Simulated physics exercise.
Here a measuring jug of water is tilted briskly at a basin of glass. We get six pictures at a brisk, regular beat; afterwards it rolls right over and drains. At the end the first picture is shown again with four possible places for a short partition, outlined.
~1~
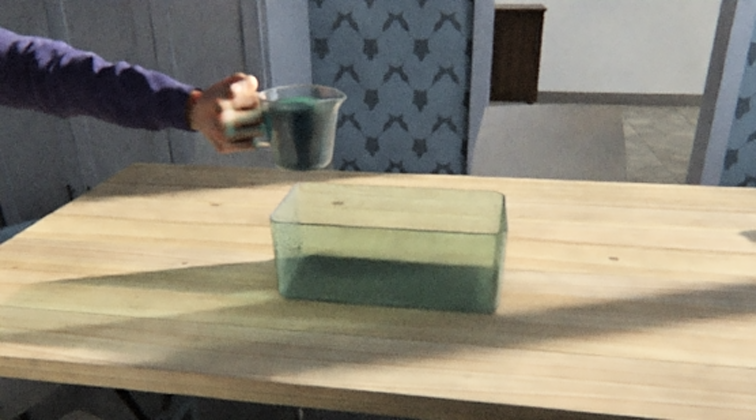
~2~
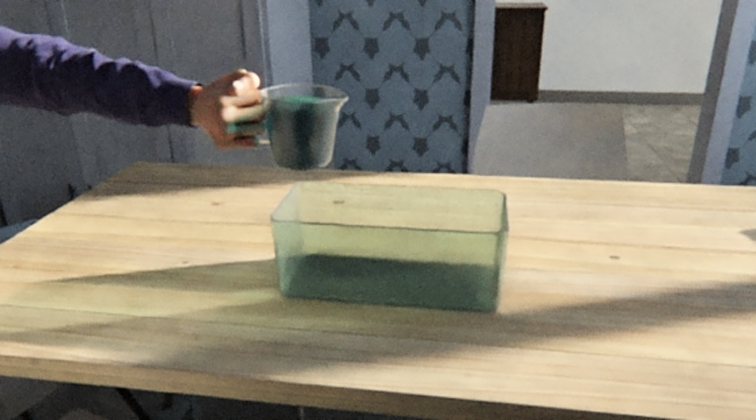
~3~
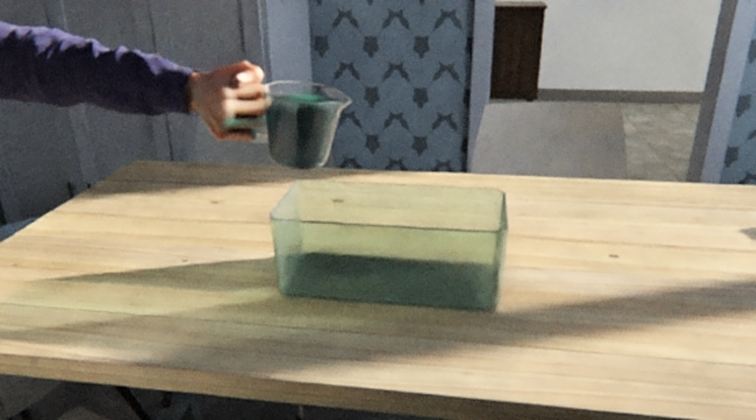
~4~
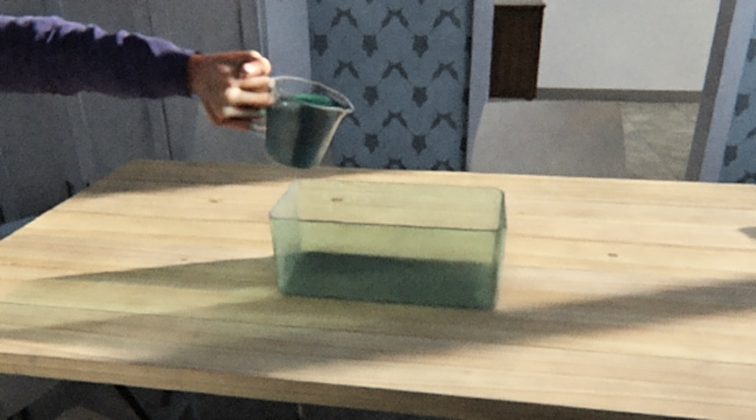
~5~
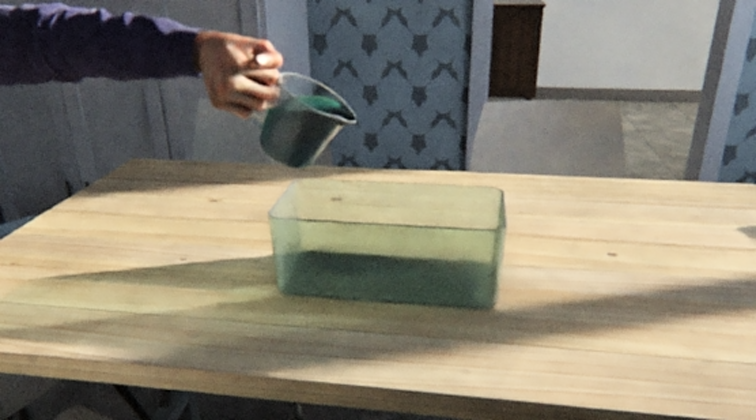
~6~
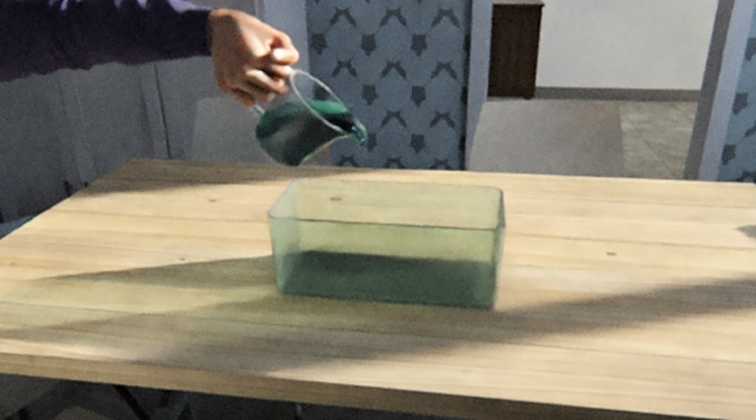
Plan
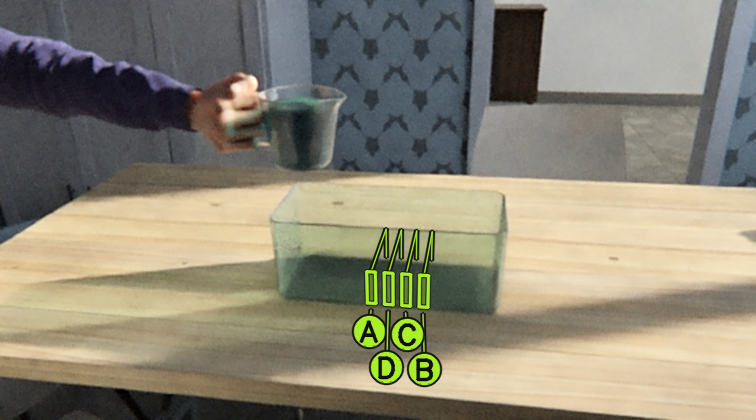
Above a glass basin partly filled with dark green water on a wooden table, a hand in a purple sleeve tilted a clear jug rightward, more and more steeply, until water reached over its lip.
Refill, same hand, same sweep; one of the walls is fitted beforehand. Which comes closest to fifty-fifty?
It is A.
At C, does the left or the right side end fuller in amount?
More ends on the left.
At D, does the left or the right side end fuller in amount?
More ends on the left.
On the marked copy, A at (371, 309); B at (423, 313); C at (405, 312); D at (388, 311).
Choosing A, about 49 % ends left of the wall and 50 % right of it.
Choosing B, about 93 % ends left of the wall and 6 % right of it.
Choosing C, about 92 % ends left of the wall and 6 % right of it; 3 % is lost outside.
Choosing D, about 78 % ends left of the wall and 21 % right of it.
